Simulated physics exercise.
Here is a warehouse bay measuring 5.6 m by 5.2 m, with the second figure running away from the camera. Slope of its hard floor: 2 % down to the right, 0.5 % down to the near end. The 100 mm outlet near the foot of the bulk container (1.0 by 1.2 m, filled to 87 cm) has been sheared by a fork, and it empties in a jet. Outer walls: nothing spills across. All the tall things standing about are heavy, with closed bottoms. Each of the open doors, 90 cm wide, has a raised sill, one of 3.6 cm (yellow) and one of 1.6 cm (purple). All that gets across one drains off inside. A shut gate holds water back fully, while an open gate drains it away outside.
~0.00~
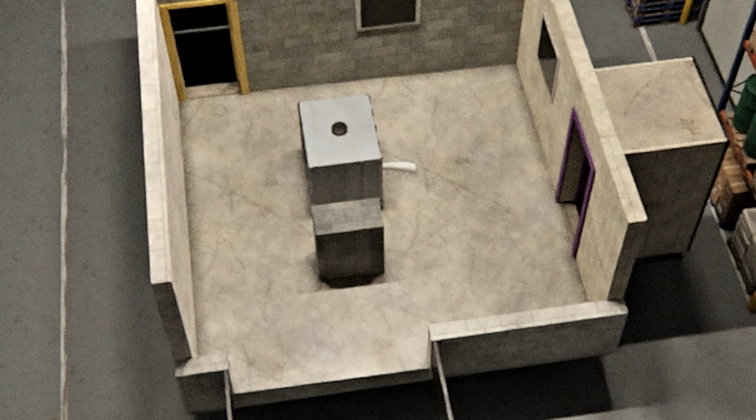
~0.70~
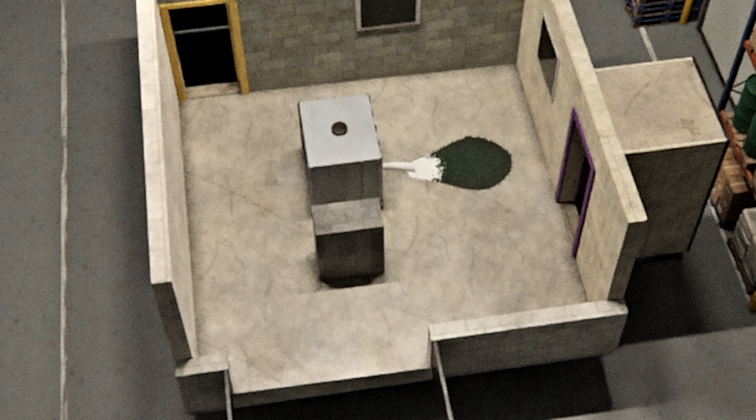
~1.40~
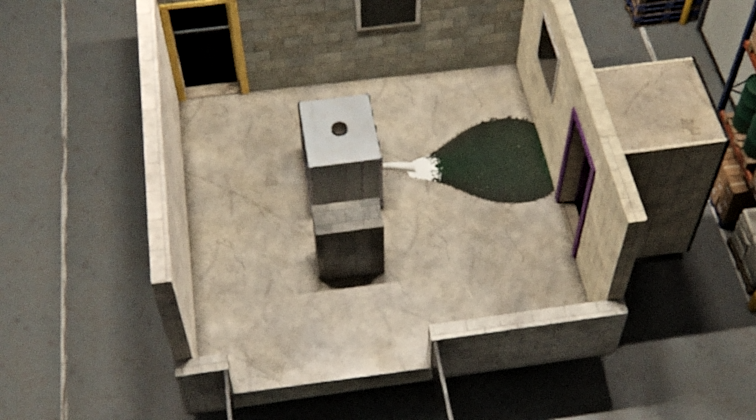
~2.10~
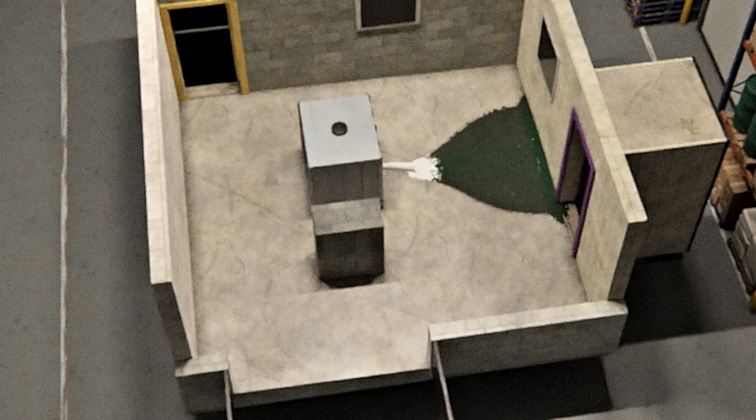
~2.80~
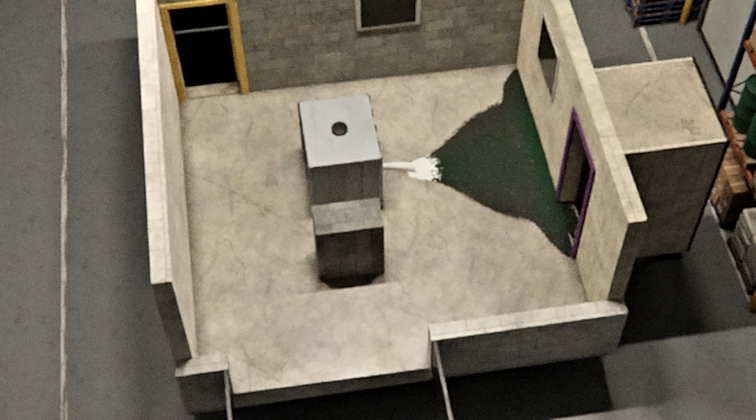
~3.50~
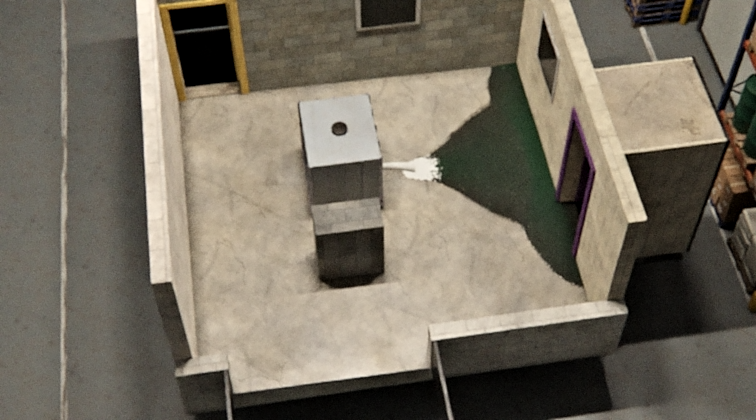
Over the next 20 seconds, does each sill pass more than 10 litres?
Yellow door - no, purple door - yes.
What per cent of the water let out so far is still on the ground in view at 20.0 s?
Share: About 90 %.
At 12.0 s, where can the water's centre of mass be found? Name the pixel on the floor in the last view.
Centre of water: Approx. (507, 191).
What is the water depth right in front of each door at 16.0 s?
Depths in centimetres: Yellow 0.0, purple 3.0.
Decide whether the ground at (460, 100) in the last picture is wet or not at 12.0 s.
Soaked.
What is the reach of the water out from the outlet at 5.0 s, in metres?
4.2 m.
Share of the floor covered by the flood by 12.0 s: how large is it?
Something like 40 percent is wet.
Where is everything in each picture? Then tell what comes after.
The jet has just started at (393, 166); the ground is still dry, in the first frame.
From the spout at (393, 166) the water has spread over 1.0 m2; its tip is at (508, 165), and it is 1.4 cm deep on average, in the second frame.
From the spout at (393, 166) the water has spread over 2.3 m2; its tip is at (554, 188), and it is 1.1 cm deep on average, in the third frame.
The jet leaves at (393, 166); the sheet reaches (565, 223), 3.0 m away, and wets 2.8 m2, in the fourth frame.
The jet leaves at (393, 166); the sheet reaches (575, 256), 3.3 m away, and wets 3.4 m2, in the fifth frame.
From the spout at (393, 166) the water has spread over 4.1 m2; its tip is at (583, 283), and it is 1.2 cm deep on average, in the sixth frame.
After 5.0 s water covers 20 % of the floor and is deepest (6 cm) near (546, 161); yellow door not reached, purple door 2.4 cm at the sill, 1 L in.
After 8.0 s water covers 30 % of the floor and is deepest (6 cm) near (546, 161); yellow door not reached, purple door 2.6 cm at the sill, 5 L in.
After 12.0 s water covers 40 % of the floor and is deepest (8 cm) near (538, 134); yellow door not reached, purple door 2.8 cm at the sill, 12 L in.
After 16.0 s water covers 45 % of the floor and is deepest (8 cm) near (543, 152); yellow door not reached, purple door 3.2 cm at the sill, 20 L in.
After 20.0 s water covers 50 % of the floor and is deepest (9 cm) near (543, 152); yellow door not reached, purple door 4.5 cm at the sill, 35 L in.
